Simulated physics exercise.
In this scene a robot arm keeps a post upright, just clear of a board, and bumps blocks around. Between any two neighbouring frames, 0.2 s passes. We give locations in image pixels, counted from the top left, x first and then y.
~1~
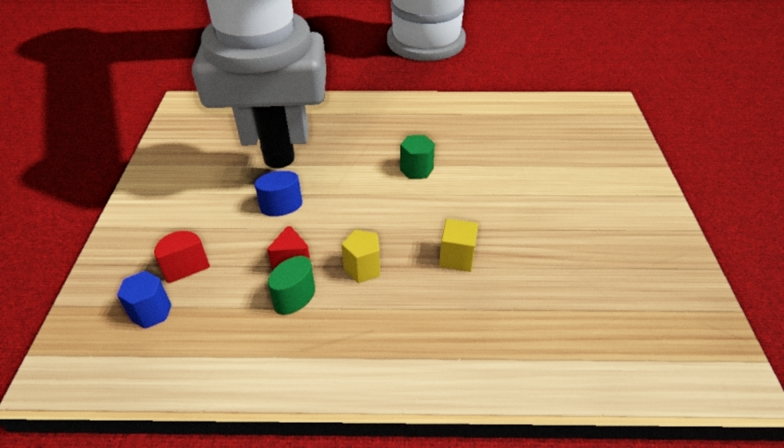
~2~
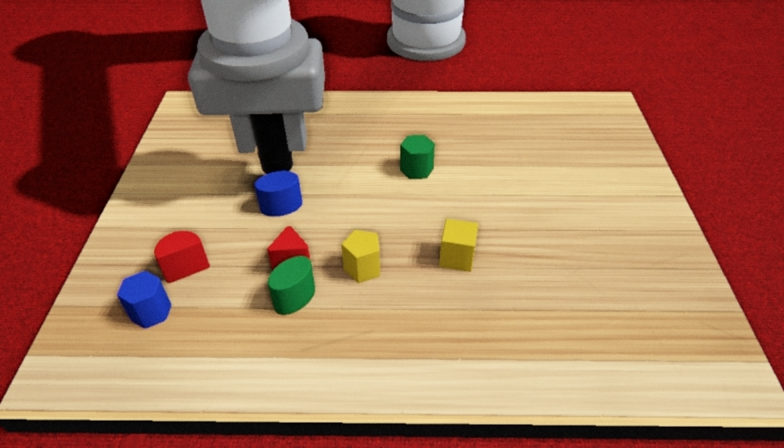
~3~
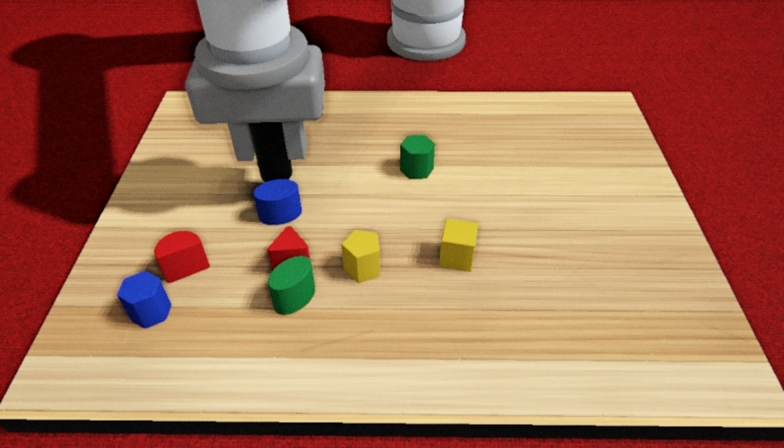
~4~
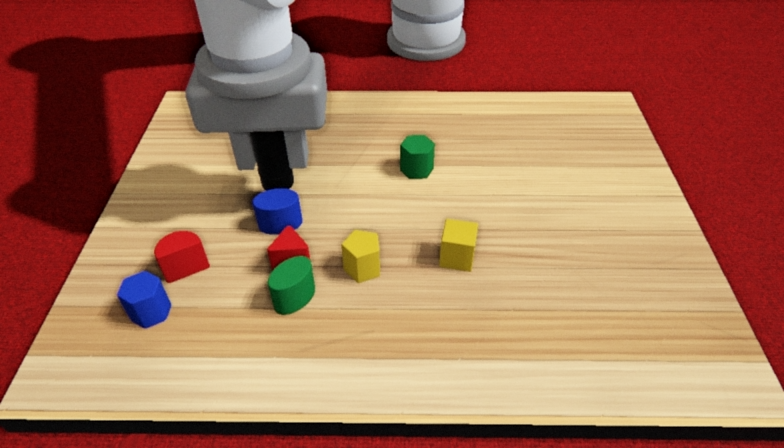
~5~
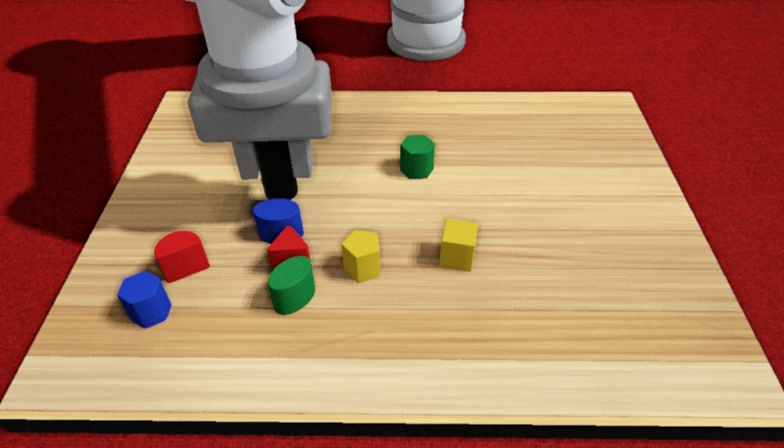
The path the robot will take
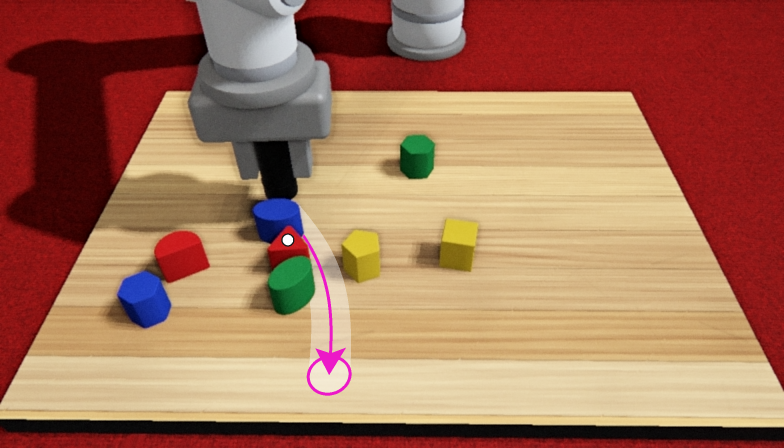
Robot arm with a black post moving down to a blue oval block and pushing it toward a red triangular block.
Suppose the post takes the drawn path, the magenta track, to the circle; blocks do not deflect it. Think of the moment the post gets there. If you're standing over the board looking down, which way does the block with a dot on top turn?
If we look at it from overhead, the block with a dot on top pivots counter-clockwise.
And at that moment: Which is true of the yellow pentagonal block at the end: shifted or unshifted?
Well, the yellow pentagonal block holds its place.
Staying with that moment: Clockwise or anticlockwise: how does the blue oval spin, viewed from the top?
Spins clockwise.
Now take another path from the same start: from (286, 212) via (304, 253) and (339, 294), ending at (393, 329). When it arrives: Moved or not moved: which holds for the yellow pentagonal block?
It barely shifts, if at all.
Drawn move, from (286, 212) via (314, 254) and (330, 307), ending at (329, 375); the dot is on the red triangular block.
On the path given first. One third of the way, post at (311, 234); blue oval at (275, 236), turned 80° clockwise; red triangular block at (280, 264), turned 60° anticlockwise; green oval at (297, 285).
Two thirds of the way, post at (327, 288); blue oval at (275, 236), turned 80° clockwise; red triangular block at (280, 265), turned 55° anticlockwise; green oval at (291, 303), turned 50° clockwise.
At the end, post at (326, 357); blue oval at (275, 236), turned 80° clockwise; red triangular block at (280, 265), turned 55° anticlockwise; green oval at (288, 321), turned 125° clockwise; yellow pentagonal block still.
